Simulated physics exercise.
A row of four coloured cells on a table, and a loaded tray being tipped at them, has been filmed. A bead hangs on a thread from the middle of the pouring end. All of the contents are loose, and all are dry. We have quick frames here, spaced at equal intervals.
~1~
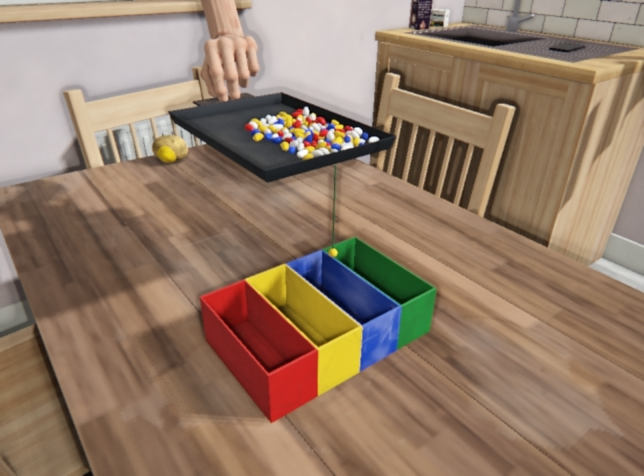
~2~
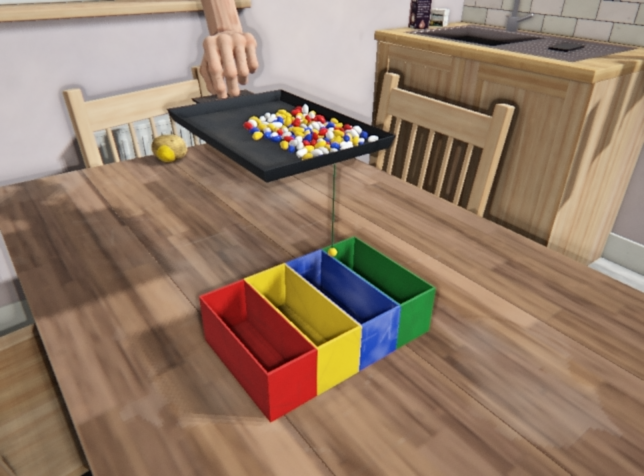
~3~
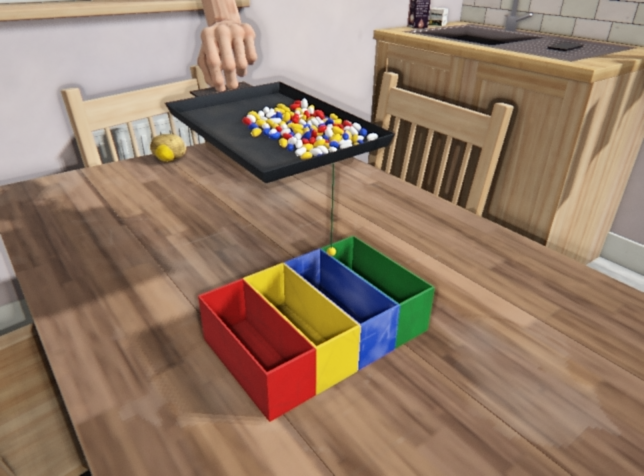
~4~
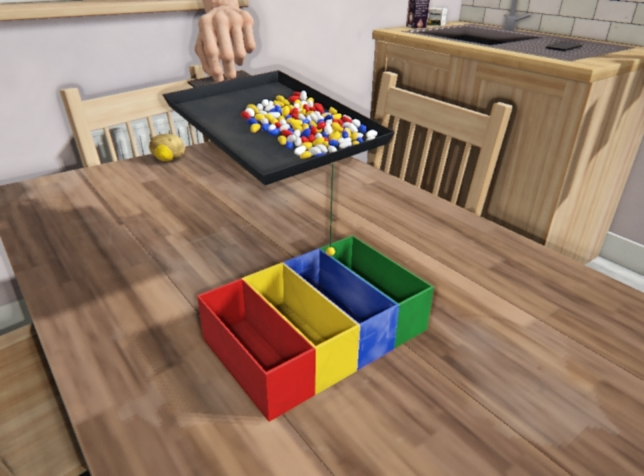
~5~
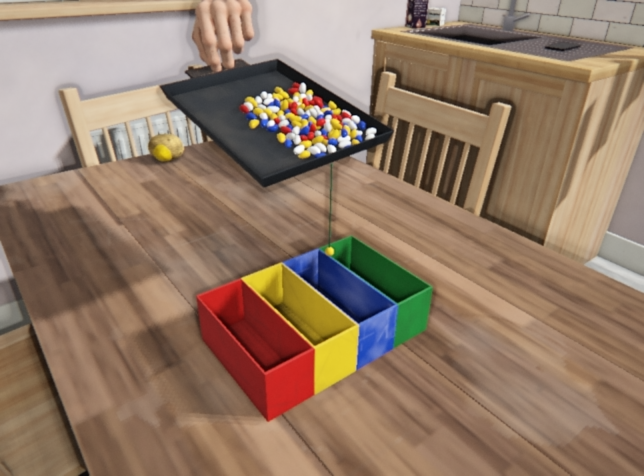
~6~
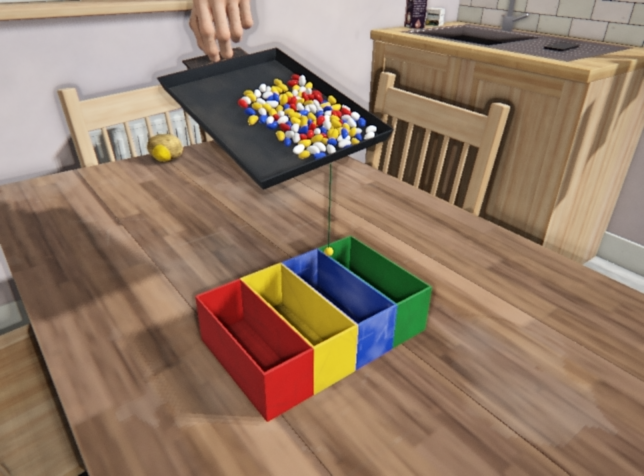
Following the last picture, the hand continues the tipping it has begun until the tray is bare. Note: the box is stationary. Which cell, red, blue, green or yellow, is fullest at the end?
The yellow cell is fullest at the end.
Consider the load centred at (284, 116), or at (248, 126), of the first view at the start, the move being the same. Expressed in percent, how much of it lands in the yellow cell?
First about 60, then 60 per cent.
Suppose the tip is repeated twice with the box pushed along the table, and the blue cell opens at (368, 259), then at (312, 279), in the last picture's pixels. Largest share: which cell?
Try 1 - the cell in red; try 2 - the yellow cell.
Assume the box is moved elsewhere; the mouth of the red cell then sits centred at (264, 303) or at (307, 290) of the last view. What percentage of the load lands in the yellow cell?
Around 40 and around 10 per cent, in that order.
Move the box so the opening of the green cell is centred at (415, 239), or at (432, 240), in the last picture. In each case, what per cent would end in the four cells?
First 40 %, then 20 %.
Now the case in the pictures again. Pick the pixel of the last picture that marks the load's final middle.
About (295, 337).
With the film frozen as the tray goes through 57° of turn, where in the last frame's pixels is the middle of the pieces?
Around (299, 146).
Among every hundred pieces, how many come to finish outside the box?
0 %.
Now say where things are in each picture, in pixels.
The first frame shows corners of the pouring end (267, 168) and (390, 136), level; middle of the load (315, 135), jelly beans; bead on its thread (333, 253); red cell (294, 381); yellow cell (340, 357); blue cell (380, 335); green cell (416, 315).
The second frame shows corners of the pouring end (266, 168) and (390, 135), level; middle of the load (315, 134).
The third frame shows corners of the pouring end (265, 169) and (389, 133), tipped barely, lowest at the left corner; middle of the load (314, 130).
The fourth frame shows corners of the pouring end (265, 171) and (388, 131), tipped a little, lowest at the left corner; middle of the load (313, 126).
The fifth frame shows corners of the pouring end (264, 174) and (388, 130), tipped a little, lowest at the left corner; middle of the load (312, 122).
The sixth frame shows corners of the pouring end (263, 177) and (388, 128), tipped clearly, lowest at the left corner; middle of the load (311, 118); red cell (290, 380); yellow cell (335, 355); blue cell (376, 333); green cell (412, 313).
Just after the last frame, tray tipped steeply; almost all on the tray; just a few in the red cell; just a few in the yellow cell; just a few falling or outside the box.
A moment on, tray tipped right over; roughly a quarter on the tray; roughly a third in the yellow cell; about a tenth in the red cell; about a tenth in the blue cell; roughly a quarter falling or outside the box.
Further on, tray tipped past a quarter turn; roughly two thirds in the yellow cell; roughly a quarter in the blue cell; about a tenth in the red cell; just a few falling or outside the box.
When it is over, tray tipped past a quarter turn; roughly two thirds in the yellow cell; roughly a quarter in the blue cell; about a tenth in the red cell; not one in the green cell; just a few outside the box.
